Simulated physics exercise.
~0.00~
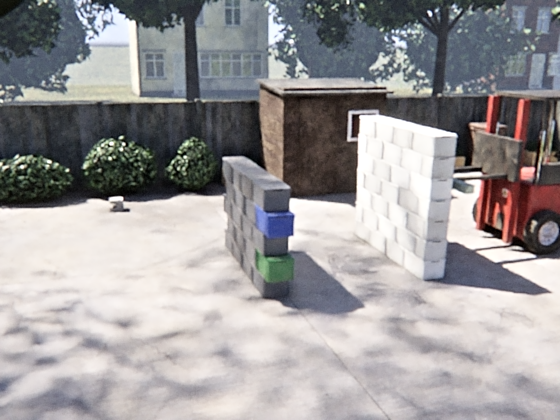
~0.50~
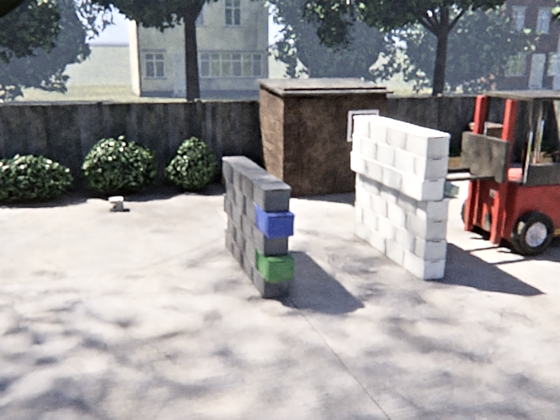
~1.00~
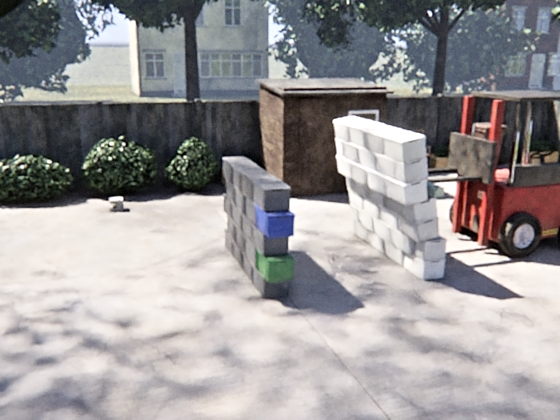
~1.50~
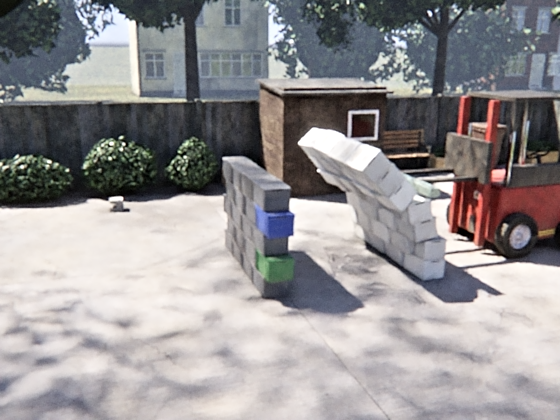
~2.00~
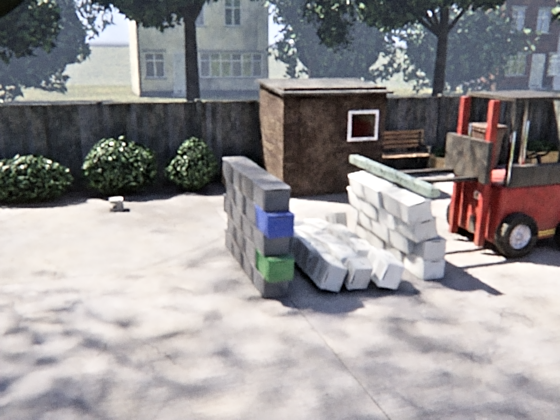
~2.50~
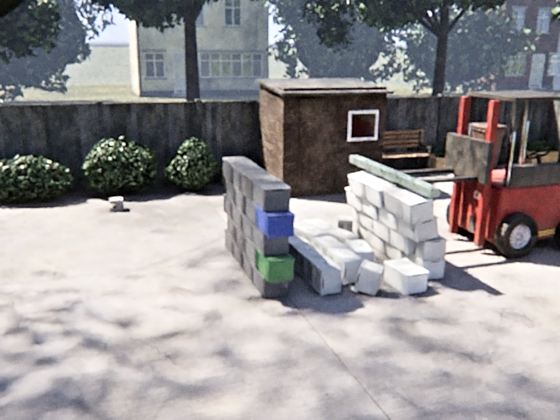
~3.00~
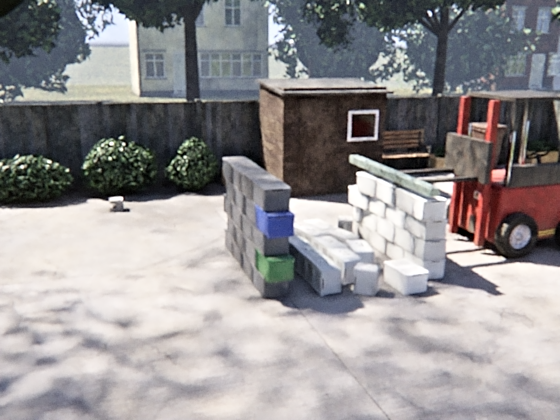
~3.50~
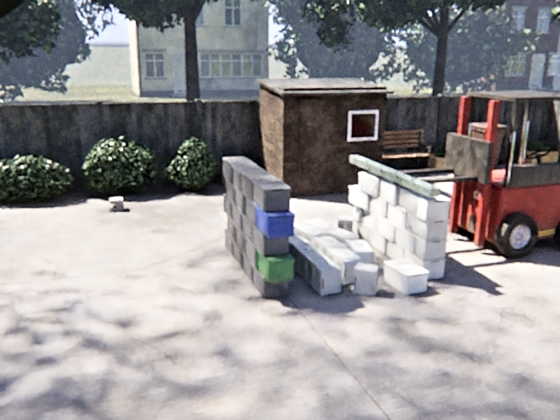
Red lift truck pushing a beam leftward into a pale block wall, toppling its upper part beside a dark wall that stays standing.
